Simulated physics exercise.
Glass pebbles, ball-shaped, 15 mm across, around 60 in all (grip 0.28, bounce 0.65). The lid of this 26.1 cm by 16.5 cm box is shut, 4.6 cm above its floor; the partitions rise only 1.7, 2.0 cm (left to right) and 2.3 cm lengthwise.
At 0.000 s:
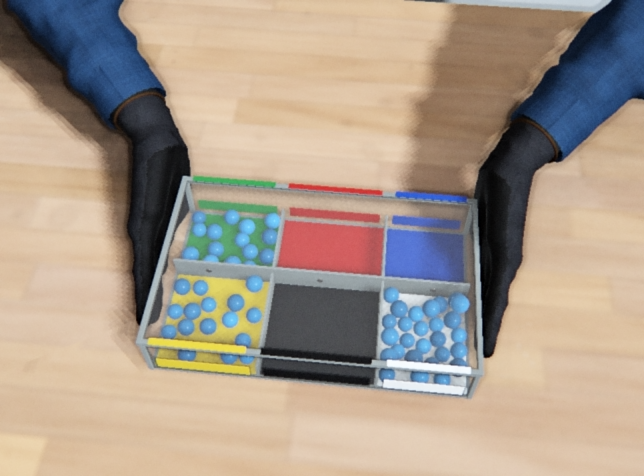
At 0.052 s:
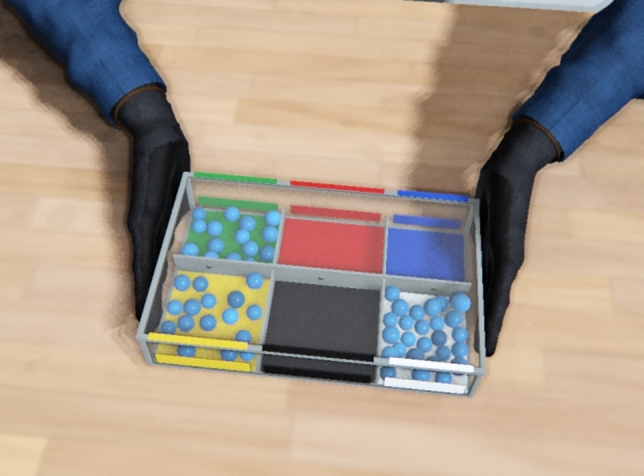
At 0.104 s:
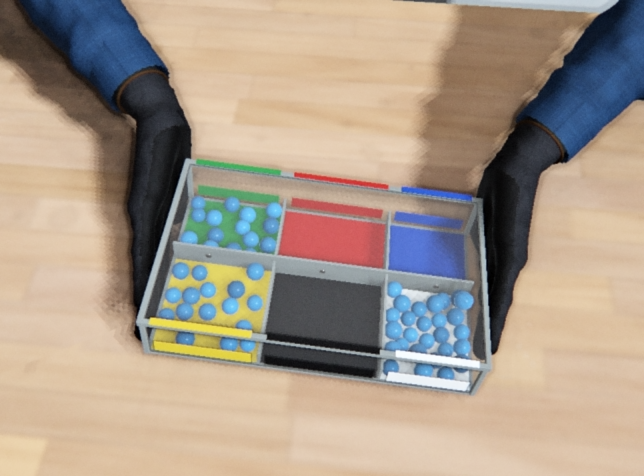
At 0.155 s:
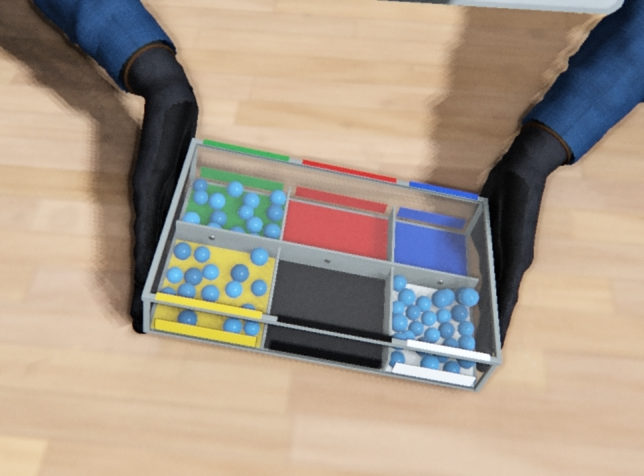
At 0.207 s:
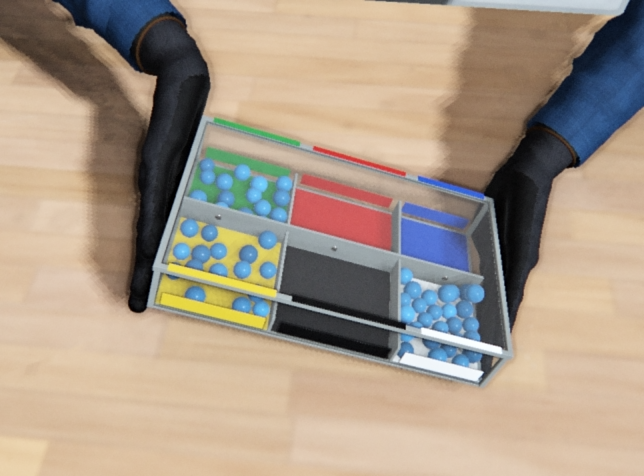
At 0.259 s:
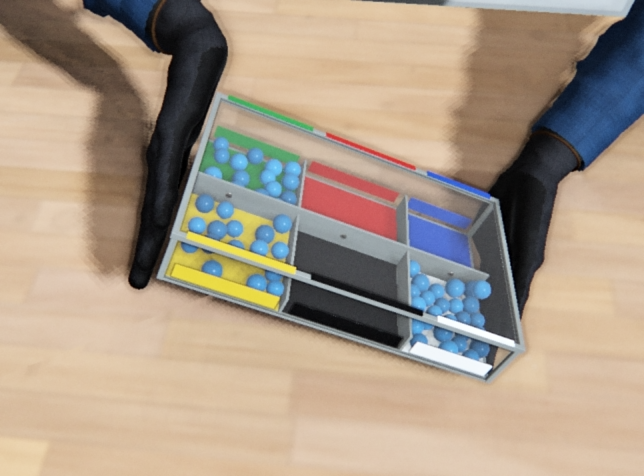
Black-gloved hands tilting a clear compartmented box clockwise, raising its left side, with blue balls in green, yellow and white sections.
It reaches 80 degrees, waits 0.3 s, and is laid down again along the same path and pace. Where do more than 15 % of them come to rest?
Red: No, blue: Yes, green: No, yellow: No, white: Yes, black: No.
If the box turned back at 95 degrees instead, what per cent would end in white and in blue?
White 40; blue 50.
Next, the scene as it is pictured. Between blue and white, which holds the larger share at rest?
It is the white one.
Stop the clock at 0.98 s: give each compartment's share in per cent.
Red 15; blue 10; green 10; yellow 5; white 45; black 15.
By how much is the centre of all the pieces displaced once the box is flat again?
About 8.5 cm.
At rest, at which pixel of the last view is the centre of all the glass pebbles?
At about (429, 301).
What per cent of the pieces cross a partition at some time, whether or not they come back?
About 45 per cent.
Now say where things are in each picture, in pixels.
Box tilt 0 degrees, front corners at (143, 340) and (478, 371); green 25 %, yellow 30 %, white 45 %, in the first picture.
Box tilt 1 degrees, front corners at (143, 335) and (480, 369), in the second picture.
Box tilt 5 degrees, front corners at (143, 320) and (486, 365), lowest corner right back, in the third picture.
Box tilt 11 degrees, front corners at (149, 295) and (496, 359), lowest corner right back, in the fourth picture.
Box tilt 18 degrees, front corners at (160, 265) and (507, 353), lowest corner right back, in the fifth picture.
Box tilt 24 degrees, front corners at (178, 233) and (518, 347), lowest corner right back; green 25 %, yellow 30 %, white 45 %. The box's pace is about 120 degrees a second, in the sixth picture.
Then, at 0.98 s, tilt 80 degrees; red 15 %, blue 10 %, green 10 %, yellow 5 %, white 45 %, black 15 %.
After 1.47 s, tilt 41 degrees; red 5 %, blue 35 %, green 5 %, yellow 5 %, white 45 %.
After 2.02 s, tilt 0 degrees; red 5 %, blue 35 %, green 5 %, yellow 5 %, white 45 %.
By 3.0 s all is still; red 5 %, blue 35 %, green 5 %, yellow 5 %, white 45 %, black 0 %.
